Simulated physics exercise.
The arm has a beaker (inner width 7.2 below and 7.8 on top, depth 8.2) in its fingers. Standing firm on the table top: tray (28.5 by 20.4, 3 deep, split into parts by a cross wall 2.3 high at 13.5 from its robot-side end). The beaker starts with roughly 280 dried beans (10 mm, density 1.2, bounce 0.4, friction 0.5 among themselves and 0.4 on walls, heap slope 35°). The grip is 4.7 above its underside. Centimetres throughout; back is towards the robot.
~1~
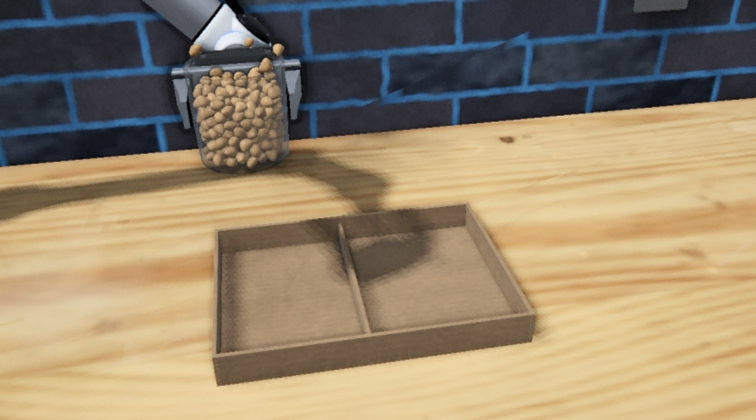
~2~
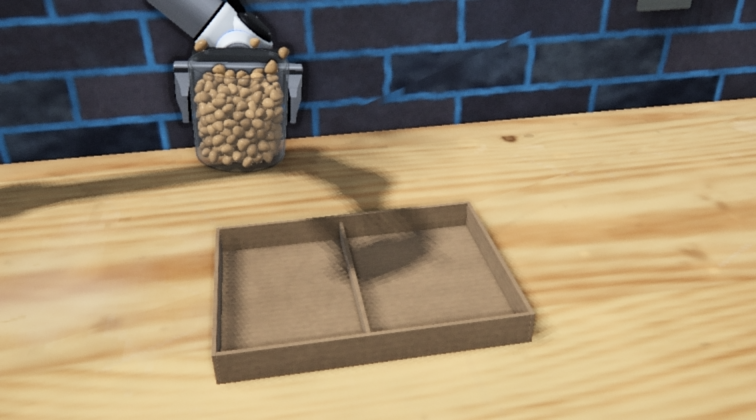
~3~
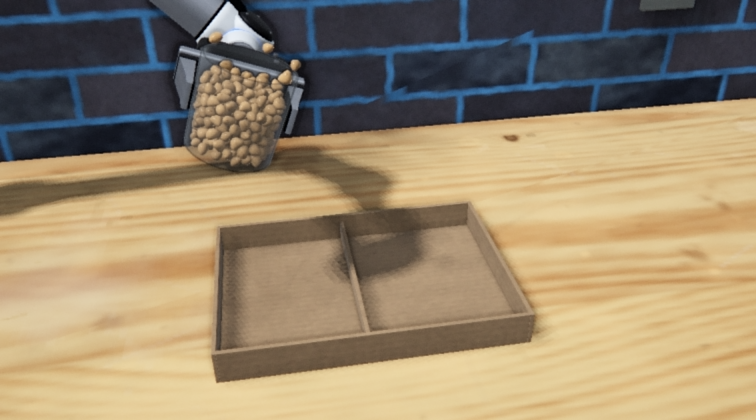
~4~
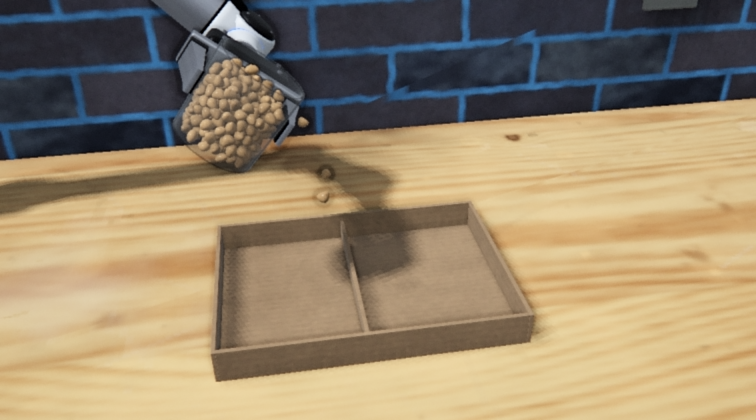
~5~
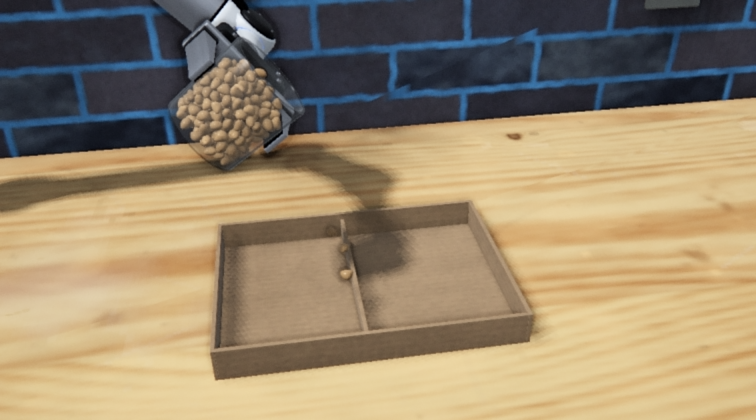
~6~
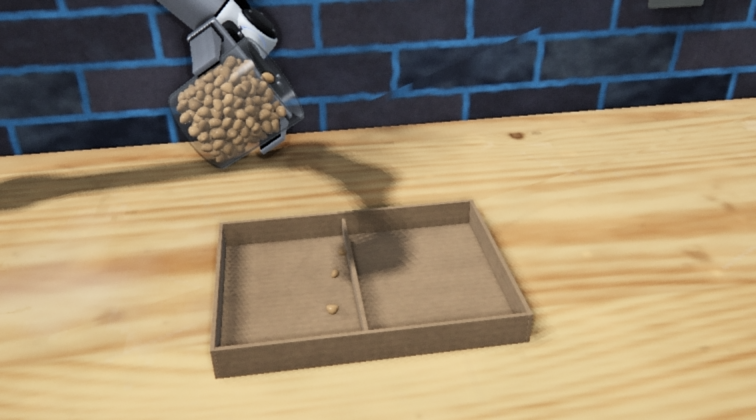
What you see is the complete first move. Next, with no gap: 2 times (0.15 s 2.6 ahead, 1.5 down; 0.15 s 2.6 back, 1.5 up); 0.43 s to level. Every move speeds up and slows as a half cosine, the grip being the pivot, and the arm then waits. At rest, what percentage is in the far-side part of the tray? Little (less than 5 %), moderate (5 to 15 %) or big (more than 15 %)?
Share in the far-side part of the tray: Little (less than 5 %).
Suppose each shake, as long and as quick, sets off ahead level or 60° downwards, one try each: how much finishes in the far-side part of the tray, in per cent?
Some 0 and 0 per cent.
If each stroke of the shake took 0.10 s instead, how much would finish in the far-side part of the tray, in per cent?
In that case some 5 per cent.
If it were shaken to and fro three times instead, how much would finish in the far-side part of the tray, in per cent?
It would be near 0 per cent.
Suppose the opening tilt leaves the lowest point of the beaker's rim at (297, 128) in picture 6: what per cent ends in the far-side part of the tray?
Some 5 per cent.
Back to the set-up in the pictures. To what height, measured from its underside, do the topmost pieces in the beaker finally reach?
Roughly 8.5 cm.
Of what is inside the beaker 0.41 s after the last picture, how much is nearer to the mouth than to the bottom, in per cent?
Some 40 per cent.
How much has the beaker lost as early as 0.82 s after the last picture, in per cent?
Some 5 per cent.
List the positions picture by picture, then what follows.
Beaker middle at (240, 112), level; upper third of the load around (239, 94), from x 195 to 280, top at y 45; 277 in the beaker, in the first picture.
Beaker middle at (240, 111), tilted 6° forward; upper third of the load around (240, 94), from x 200 to 285, top at y 45, in the second picture.
Beaker middle at (239, 110), tilted 20° forward; upper third of the load around (235, 93), from x 195 to 295, top at y 40, in the third picture.
Beaker middle at (237, 109), tilted 38° forward; upper third of the load around (228, 92), from x 185 to 325, top at y 65; 274 in the beaker, 3 in flight or on a rim, in the fourth picture.
Beaker middle at (235, 107), tilted 52° forward; upper third of the load around (227, 90), from x 180 to 345, top at y 65; 274 in the beaker, 3 in the robot-side part, in the fifth picture.
Beaker middle at (235, 106), tilted 58° forward; upper third of the load around (229, 88), from x 180 to 340, top at y 60; 274 in the beaker, 3 in the robot-side part, in the sixth picture.
Then, 0.41 s after the last picture, tilted 58° forward, highest piece 23 above the table; 272 in the beaker, 4 in the robot-side part, 1 in flight or on a rim.
Then, 0.82 s after the last picture, tilted 27° forward, highest piece 24 above the table; 269 in the beaker, 6 in the robot-side part, 2 in the far-side part.
Then, 1.23 s after the last picture, level, highest piece 25 above the table; 269 in the beaker, 6 in the robot-side part, 2 in the far-side part.
Then, 2.28 s after the last picture, level, highest piece 25 above the table; 269 in the beaker, 6 in the robot-side part, 2 in the far-side part.
Final count, 269 in the beaker, 6 in the robot-side part, 2 in the far-side part. That is 1 % in the far-side part of the tray.
